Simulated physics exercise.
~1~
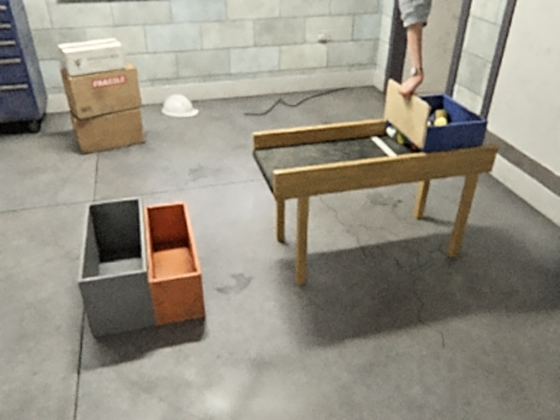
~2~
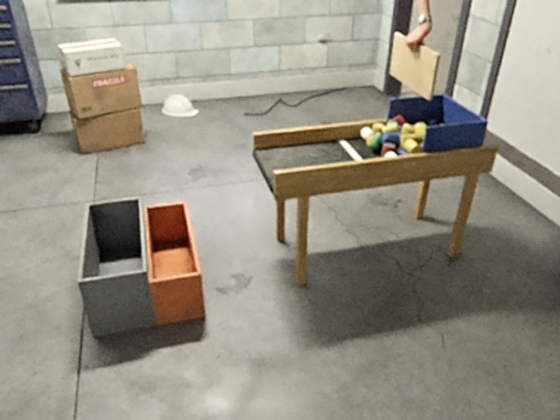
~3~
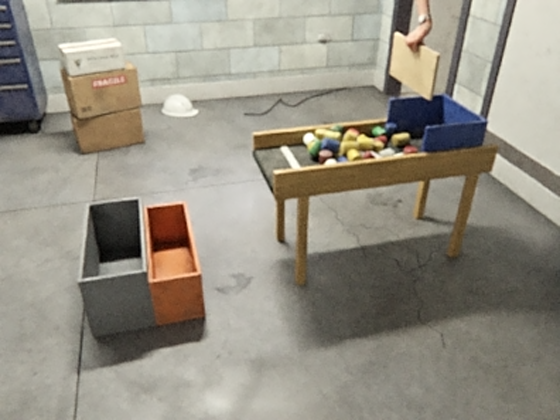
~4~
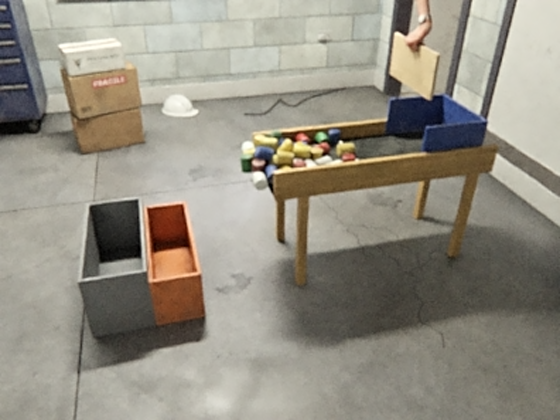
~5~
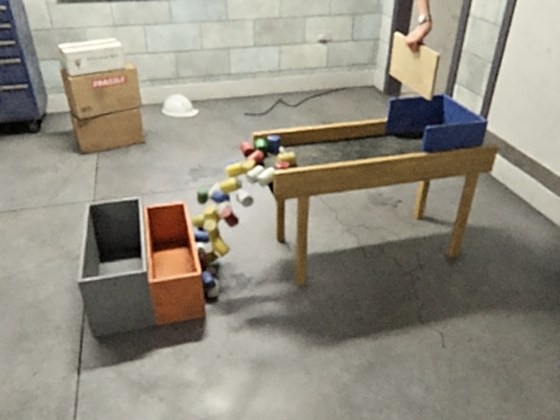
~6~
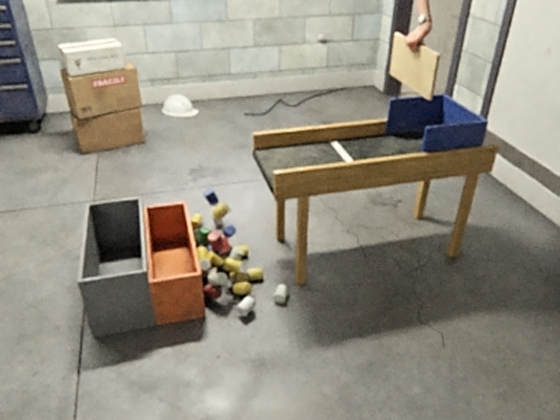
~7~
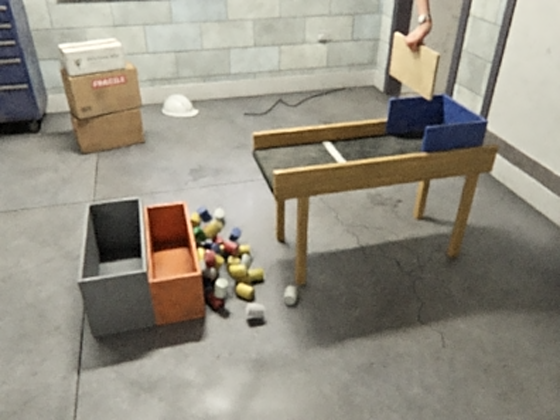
Colourful jars ride the belt left, tumble off its end and land beside the orange bin.
